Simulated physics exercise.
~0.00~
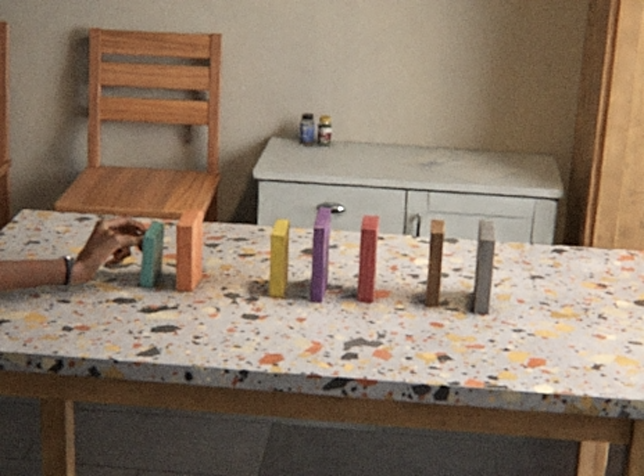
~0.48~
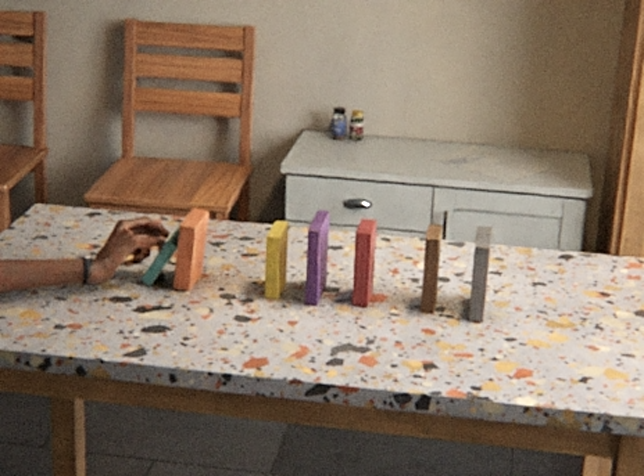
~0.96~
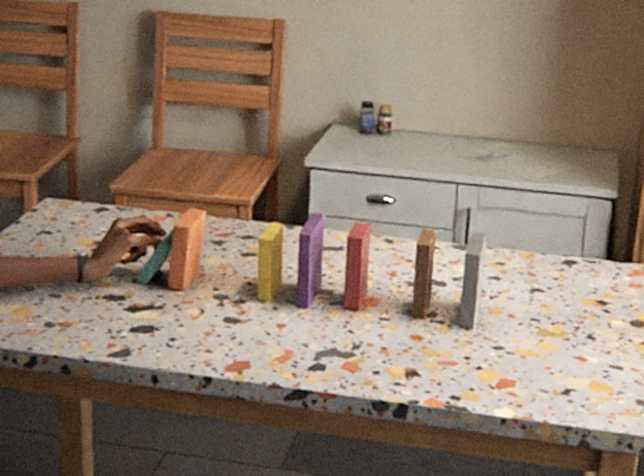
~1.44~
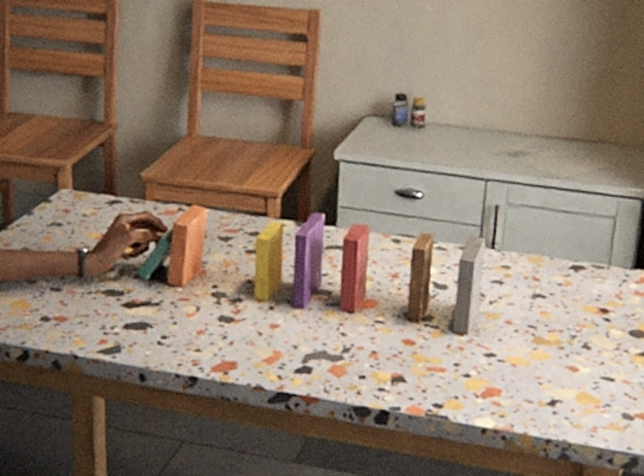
At the start, a hand at the left of a speckled table touches an upright turquoise block beside a taller orange board, with yellow, purple, red, brown and grey pieces standing in a line to the right. The hand tips the turquoise block rightward until it leans against the orange board. The orange board tilts slightly but does not fall, while the view drifts slowly sideways past wooden chairs and a pale cabinet. At the end, the turquoise block still rests against the orange board with the hand close by, and the other five pieces remain standing.
